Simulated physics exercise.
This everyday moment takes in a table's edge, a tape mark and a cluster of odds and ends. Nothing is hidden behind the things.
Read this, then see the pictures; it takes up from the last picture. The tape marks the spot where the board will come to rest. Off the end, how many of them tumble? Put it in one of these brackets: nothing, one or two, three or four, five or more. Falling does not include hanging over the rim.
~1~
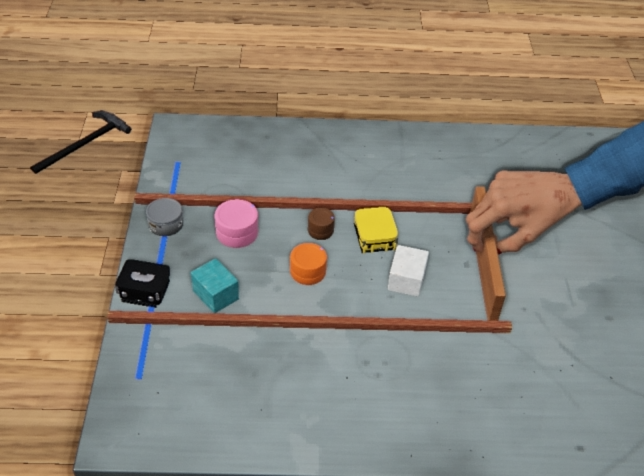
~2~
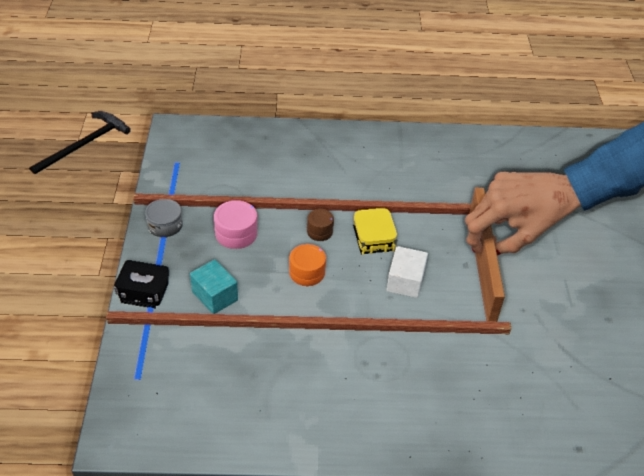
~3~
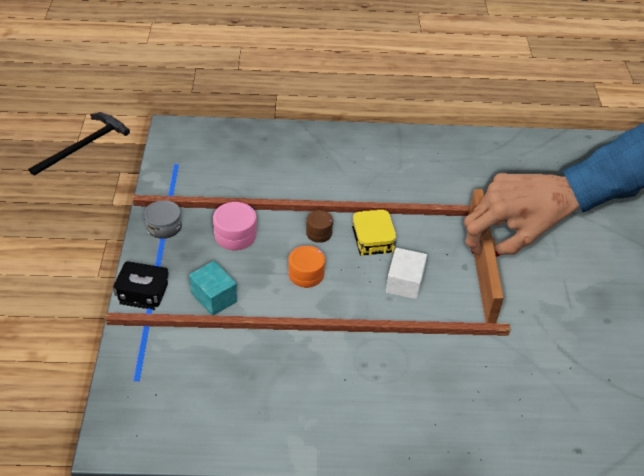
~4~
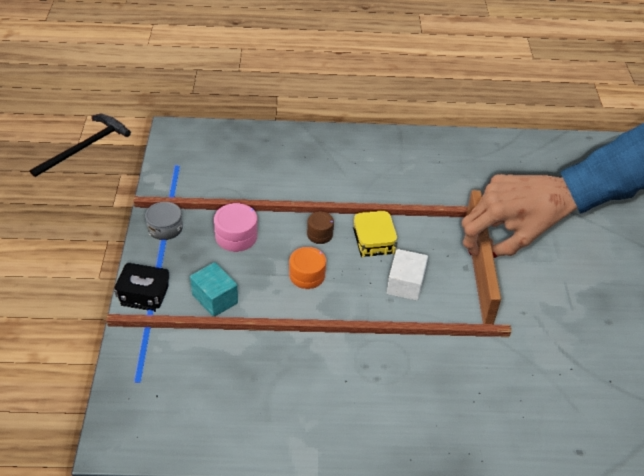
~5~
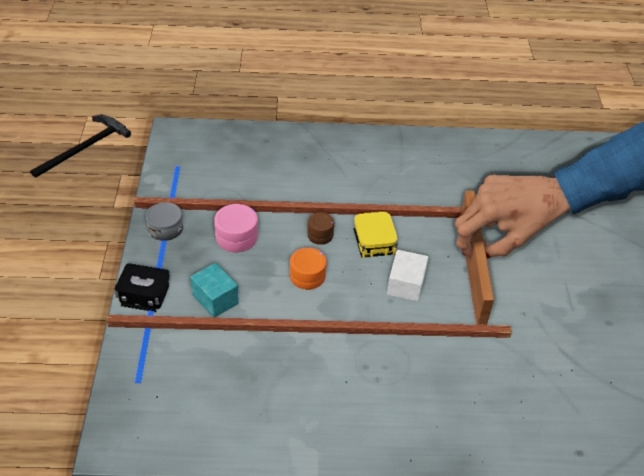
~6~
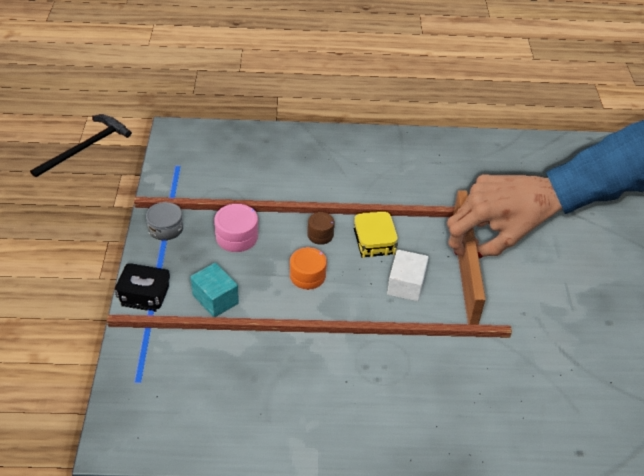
After that push five at the least come off the table.
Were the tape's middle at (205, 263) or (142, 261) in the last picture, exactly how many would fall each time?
That would be 1, then 5.
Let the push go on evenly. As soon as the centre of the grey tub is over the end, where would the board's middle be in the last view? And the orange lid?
First near (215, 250), second near (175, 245).
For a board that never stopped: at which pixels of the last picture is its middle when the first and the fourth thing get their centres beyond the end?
First: Around (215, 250). Next: Around (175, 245).
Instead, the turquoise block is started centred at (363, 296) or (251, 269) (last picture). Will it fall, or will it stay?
First spot, it is safe; second spot, it is pushed off.
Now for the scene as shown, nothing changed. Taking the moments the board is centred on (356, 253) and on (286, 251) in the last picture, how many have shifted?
4 by the first point, 5 by the second.
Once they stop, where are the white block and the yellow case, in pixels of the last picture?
The white block finishes at (141, 268); the yellow case finishes at (148, 226).
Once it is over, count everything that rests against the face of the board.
At rest, 3 are in contact.
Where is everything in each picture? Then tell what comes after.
In the first frame, black case (144, 284); grey tub (165, 217); turquoise block (215, 286); board (486, 252); tape (161, 258).
In the second frame, grey tub (164, 218); board (485, 253).
In the third frame, turquoise block (213, 288); orange lid (307, 267).
In the fourth frame, black case (143, 287); pink lid (236, 228).
In the fifth frame, grey tub (165, 222); white block (408, 275).
In the sixth frame, black case (144, 288); grey tub (165, 222); turquoise block (215, 290); board (468, 256); tape (160, 261).
Early on, none off yet; black case at rest near (144, 288); grey tub at rest near (165, 222); turquoise block at rest near (215, 290).
A while later, none off yet; black case at rest near (144, 288); grey tub travelled a little near (150, 220); turquoise block at rest near (209, 292).
Finally, the number that fall off is five or more; lost, brown lid, orange lid, pink lid, grey tub and black case.
